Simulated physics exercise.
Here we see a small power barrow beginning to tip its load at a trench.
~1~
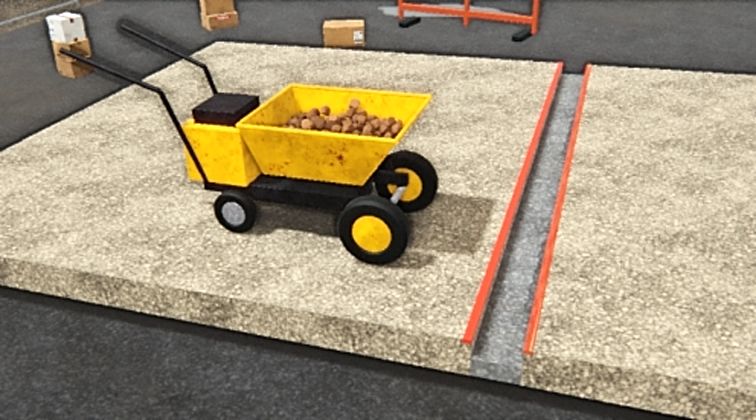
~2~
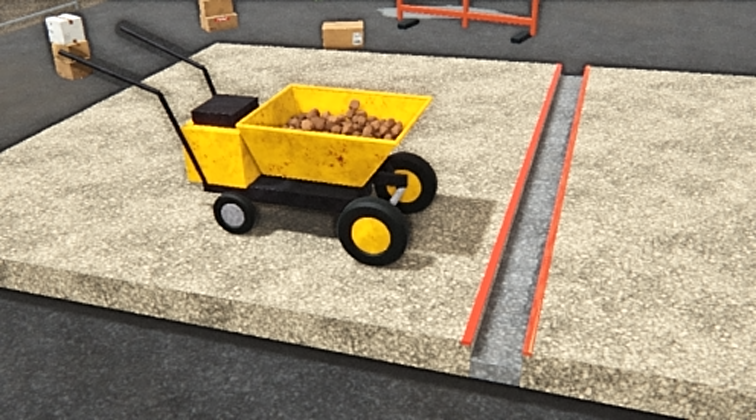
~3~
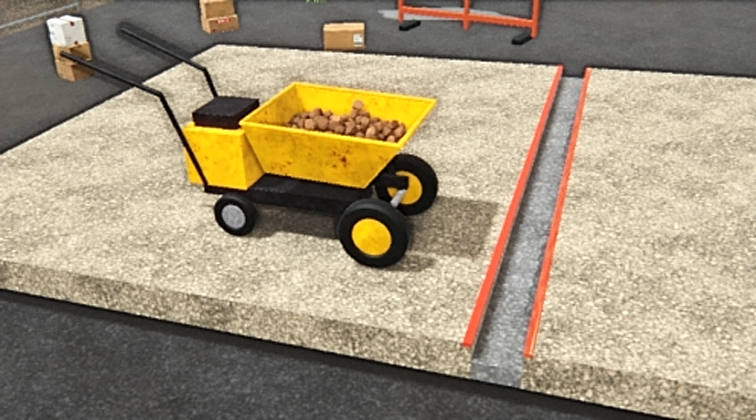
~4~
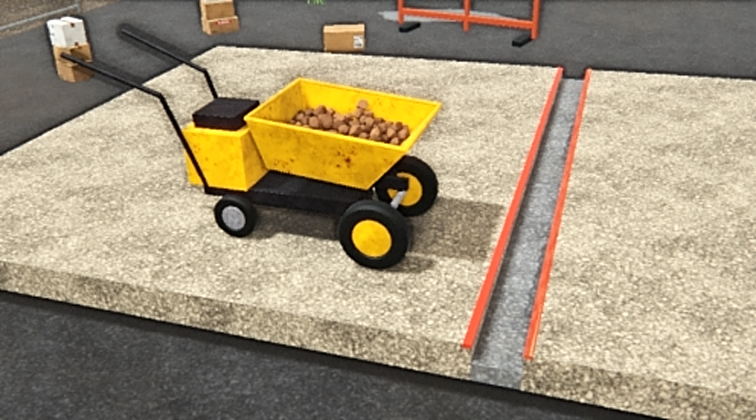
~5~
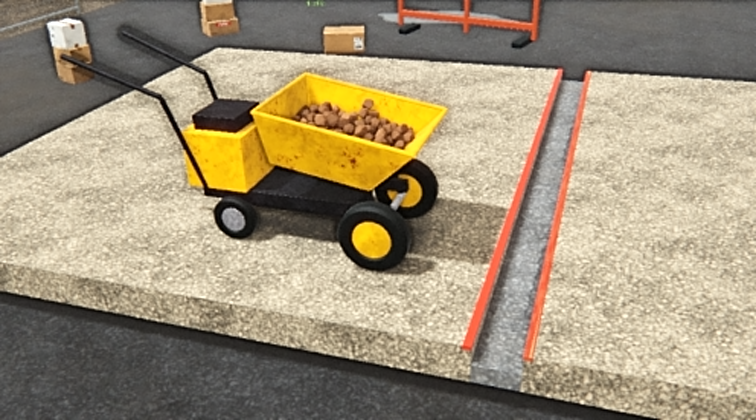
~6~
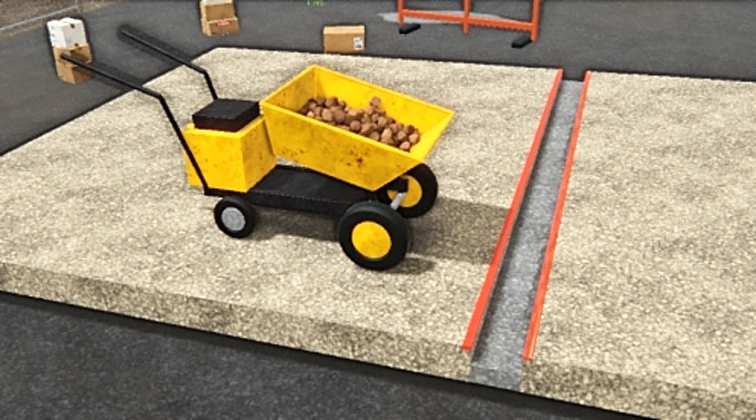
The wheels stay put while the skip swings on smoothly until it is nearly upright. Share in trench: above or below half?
Result: Mostly in.
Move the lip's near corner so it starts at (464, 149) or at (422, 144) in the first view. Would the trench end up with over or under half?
A minority; the bulk.
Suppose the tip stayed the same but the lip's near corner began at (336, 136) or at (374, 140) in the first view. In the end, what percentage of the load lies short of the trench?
About 70 percent at the first place and about 40 percent at the second.
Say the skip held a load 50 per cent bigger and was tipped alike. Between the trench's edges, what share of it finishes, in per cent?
60 in a hundred, roughly.
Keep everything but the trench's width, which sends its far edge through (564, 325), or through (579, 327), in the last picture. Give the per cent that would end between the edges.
Respectively, 80 % and 90 %.
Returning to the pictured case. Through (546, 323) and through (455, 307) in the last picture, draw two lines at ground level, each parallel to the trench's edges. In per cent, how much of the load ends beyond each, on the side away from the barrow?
About 10 % and 100 %.
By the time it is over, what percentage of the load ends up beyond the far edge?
Close to 10 in a hundred.
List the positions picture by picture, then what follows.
The first picture shows lip of the skip (396, 142), level; top of the load (338, 131), clay clods; first edge of the trench (479, 304); far edge (536, 314), the trench under half as wide as the skip, and shallow for its width.
The second picture shows lip of the skip (396, 144), level; top of the load (332, 128).
The third picture shows lip of the skip (401, 147), tipped barely; top of the load (335, 127).
The fourth picture shows lip of the skip (407, 151), tipped a little; top of the load (317, 126).
The fifth picture shows lip of the skip (414, 156), tipped a little; top of the load (322, 123).
The sixth picture shows lip of the skip (422, 160), tipped clearly; top of the load (329, 118); first edge of the trench (478, 311); far edge (536, 320).
Just after the last frame, skip tipped steeply; every one in the skip.
A moment on, skip tipped steeply; almost all in the skip; just a few short of the trench; just a few in or heaped over the trench; just a few falling.
Further on, skip tipped right over; roughly a quarter in the skip; about a tenth short of the trench; roughly two thirds in or heaped over the trench; about a tenth beyond it.
When it is over, skip tipped right over; just a few in the skip; roughly a quarter short of the trench; roughly two thirds in or heaped over the trench; about a tenth beyond it.
